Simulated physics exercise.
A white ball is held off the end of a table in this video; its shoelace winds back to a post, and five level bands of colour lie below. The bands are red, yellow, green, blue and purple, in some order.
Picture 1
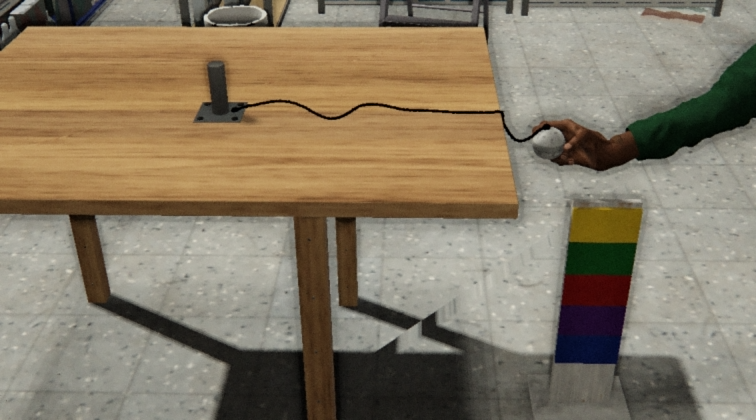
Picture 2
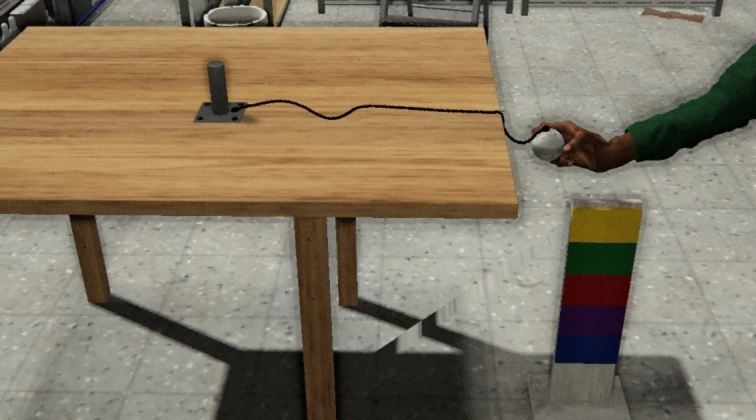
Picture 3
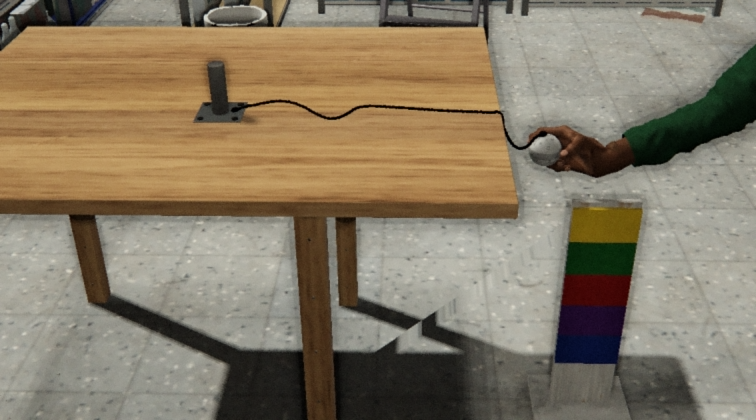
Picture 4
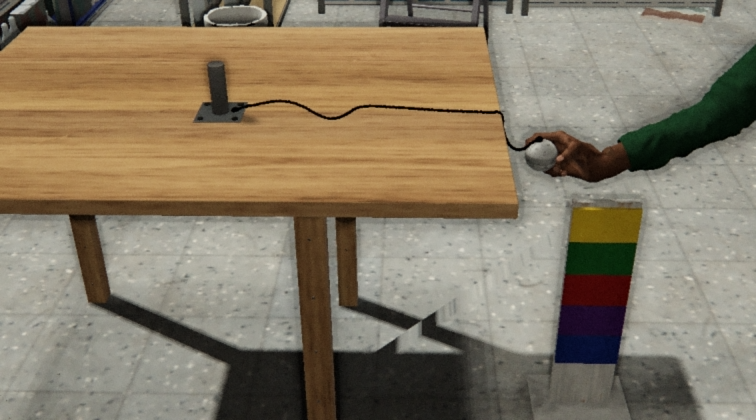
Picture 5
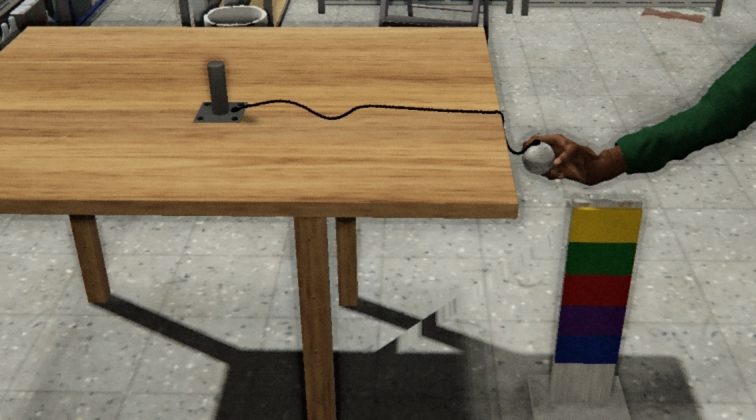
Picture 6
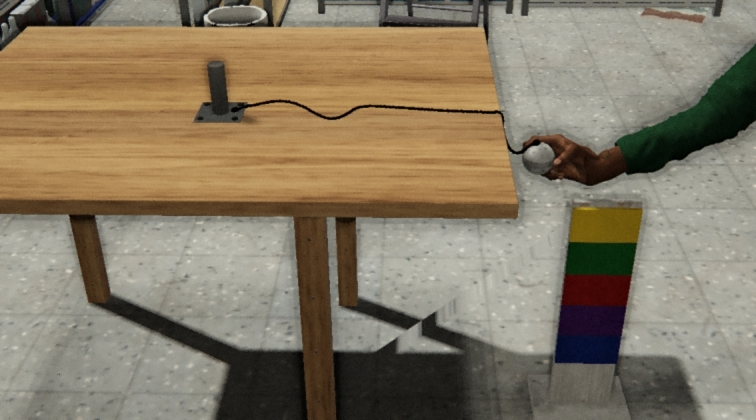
In this clip, a hand in a green sleeve holds a white ball off the right end of a wooden table, a dark lace winding back to a post, and shifts it slightly down and left above a colour-banded block.
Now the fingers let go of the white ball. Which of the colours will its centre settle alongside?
It settles alongside yellow.
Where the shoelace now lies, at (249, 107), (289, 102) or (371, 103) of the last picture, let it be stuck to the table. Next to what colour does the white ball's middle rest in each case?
In order: Yellow; yellow; above them all.
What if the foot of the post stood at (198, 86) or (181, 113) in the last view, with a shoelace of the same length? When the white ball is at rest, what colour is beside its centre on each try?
Result 1: Above them all. Result 2: None, it hangs higher.
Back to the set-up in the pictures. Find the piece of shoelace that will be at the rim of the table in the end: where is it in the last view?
You'll find it close to (464, 112).
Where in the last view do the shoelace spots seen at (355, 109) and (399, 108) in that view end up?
End points: Roughly (389, 110); roughly (435, 110).
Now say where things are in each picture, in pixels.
White ball (548, 143); yellow (606, 227); green (601, 260); red (597, 291); purple (592, 322); blue (588, 351), in the first picture.
White ball (548, 145); shoelace through (260, 104) (316, 114) (366, 106) (431, 110) (501, 119), in the second picture.
White ball (545, 150), in the third picture.
White ball (541, 155); shoelace through (260, 104) (316, 114) (366, 106) (431, 110) (501, 119), in the fourth picture.
White ball (538, 158), in the fifth picture.
White ball (538, 158); shoelace through (260, 104) (316, 114) (366, 106) (431, 110) (501, 119), in the sixth picture.
Early on, ball near (497, 210); level with yellow.
Midway, ball near (502, 223); level with yellow.
Finally, ball near (492, 224); level with yellow. At yellow.
